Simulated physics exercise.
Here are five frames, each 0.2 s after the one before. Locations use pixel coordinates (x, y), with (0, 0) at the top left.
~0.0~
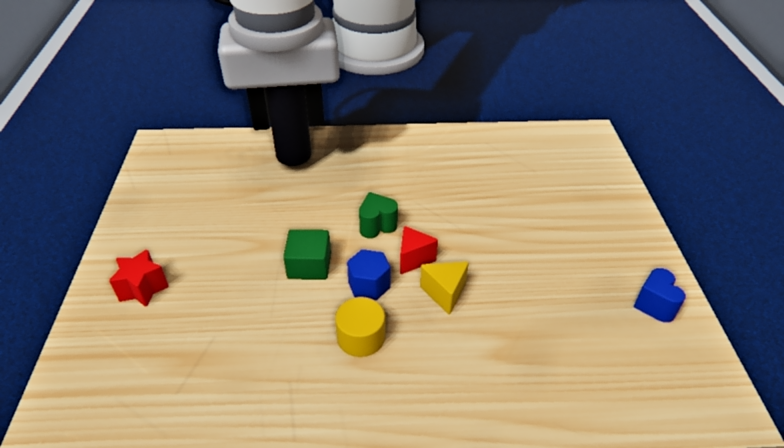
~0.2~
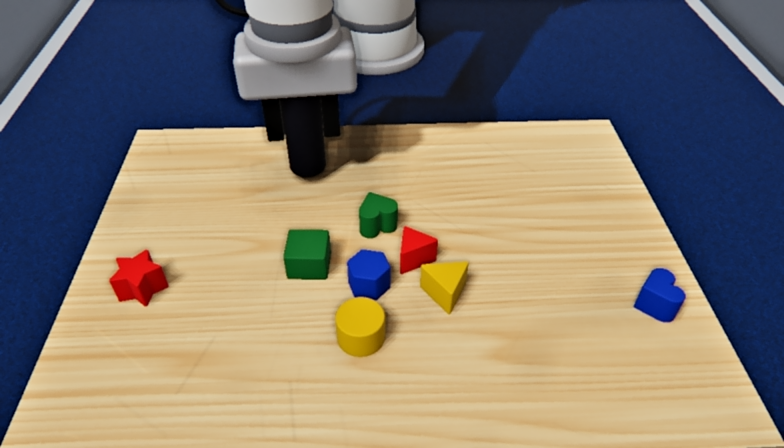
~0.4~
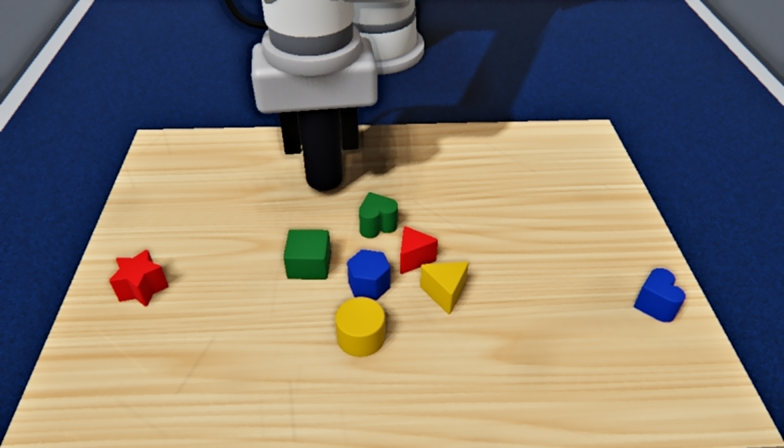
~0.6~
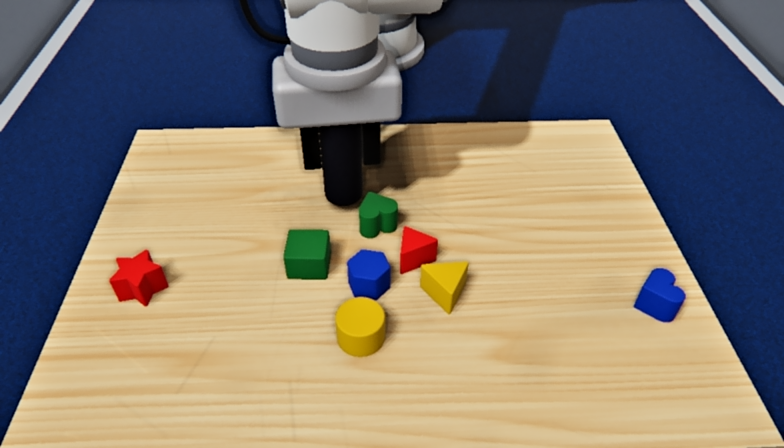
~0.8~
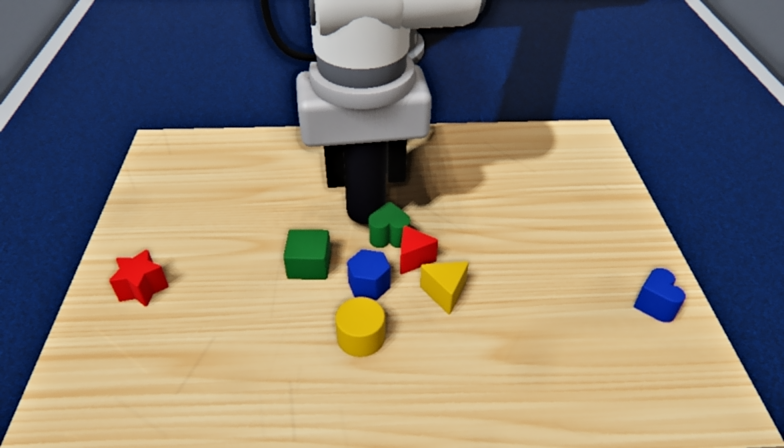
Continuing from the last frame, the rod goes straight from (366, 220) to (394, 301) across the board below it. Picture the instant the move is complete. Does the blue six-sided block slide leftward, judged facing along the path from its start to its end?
I believe not.
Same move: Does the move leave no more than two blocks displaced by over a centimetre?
Short answer: No.
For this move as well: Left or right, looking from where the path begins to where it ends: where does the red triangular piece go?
Answer: Left.
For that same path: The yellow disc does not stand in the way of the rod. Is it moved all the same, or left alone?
By the last moment of the path, the yellow disc has shifted.
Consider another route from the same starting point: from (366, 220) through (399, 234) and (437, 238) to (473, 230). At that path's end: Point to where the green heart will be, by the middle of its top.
It is at (475, 237).
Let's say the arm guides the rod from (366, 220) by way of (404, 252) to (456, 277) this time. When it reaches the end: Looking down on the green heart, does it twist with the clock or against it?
It spins against the clock.
On the path given first. One third of the way, rod at (375, 237); green heart at (411, 232), turned 40° anticlockwise; red triangular piece at (428, 249), turned 45° clockwise.
Two thirds of the way, rod at (385, 264); blue six-sided block at (366, 279), turned 20° clockwise; green heart at (419, 235), turned 50° anticlockwise; red triangular piece at (440, 252), turned 40° clockwise.
At the end, rod at (394, 293); yellow disc at (351, 338); blue six-sided block at (358, 300), turned 50° clockwise; green heart at (419, 235), turned 50° anticlockwise; red triangular piece at (440, 252), turned 40° clockwise.
